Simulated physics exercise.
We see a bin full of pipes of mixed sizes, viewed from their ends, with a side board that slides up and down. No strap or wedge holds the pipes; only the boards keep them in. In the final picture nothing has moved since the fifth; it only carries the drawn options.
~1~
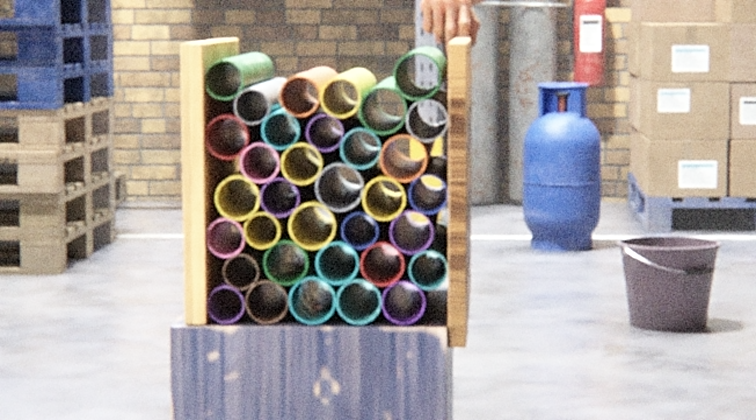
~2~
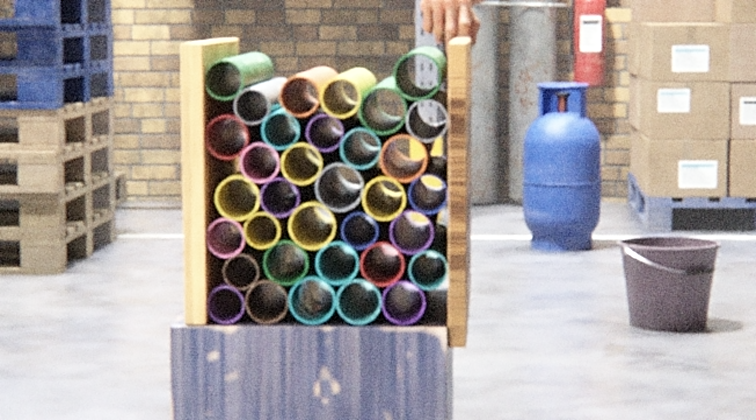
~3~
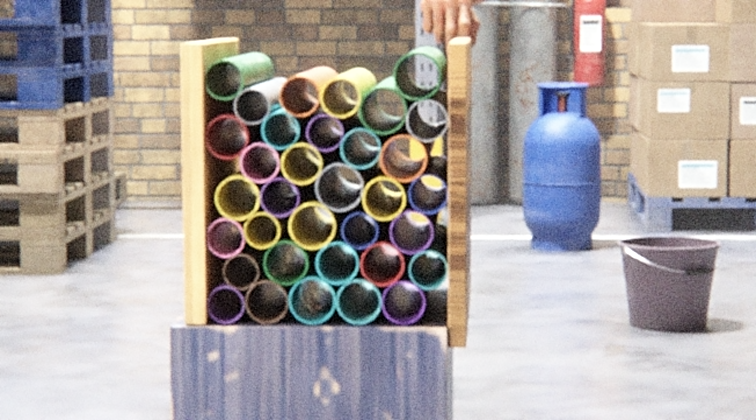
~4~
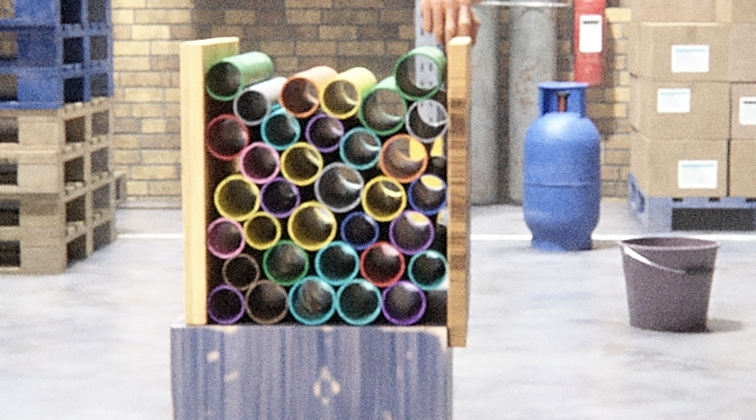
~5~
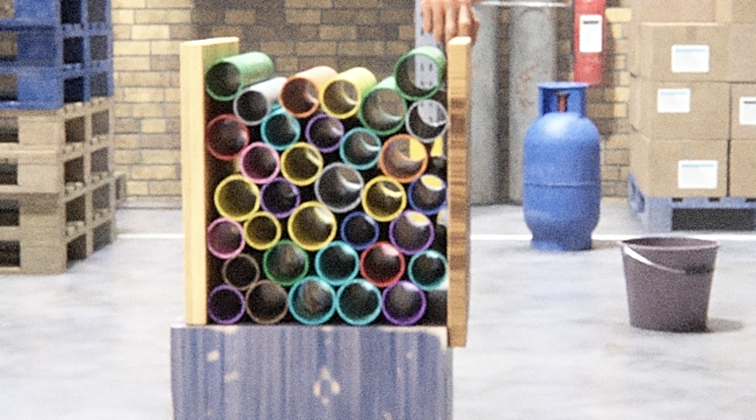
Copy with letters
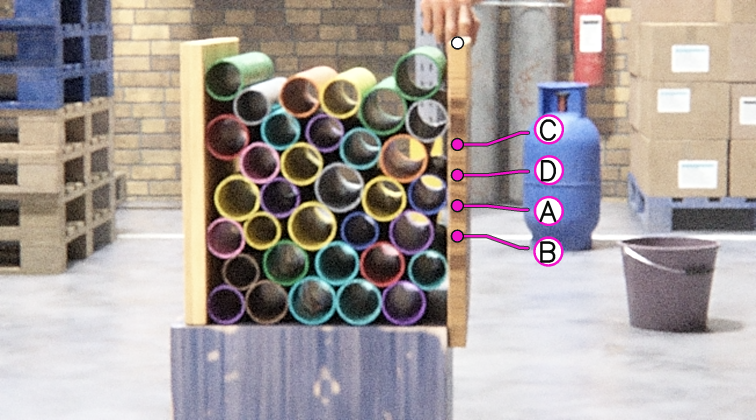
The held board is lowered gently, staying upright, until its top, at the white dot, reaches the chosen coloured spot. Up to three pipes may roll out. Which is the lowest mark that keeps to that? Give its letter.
Lower it to A and no more.
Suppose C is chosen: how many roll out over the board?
With C, none.
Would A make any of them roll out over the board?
Yes, at A.
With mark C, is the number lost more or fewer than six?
It loses fewer than six.
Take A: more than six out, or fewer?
It loses fewer than six.
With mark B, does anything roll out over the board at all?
Yes.
On the marked copy, A at (458, 206); B at (458, 236); C at (458, 145); D at (458, 175); the white dot at (458, 43).
Following A. Soon after the start, top of the board (448, 113).
Later, top of the board (448, 195).
In the end, top of the board (448, 205), two out over the board.
As for the rest, B more than three out over the board; C none out over the board; D two out over the board.
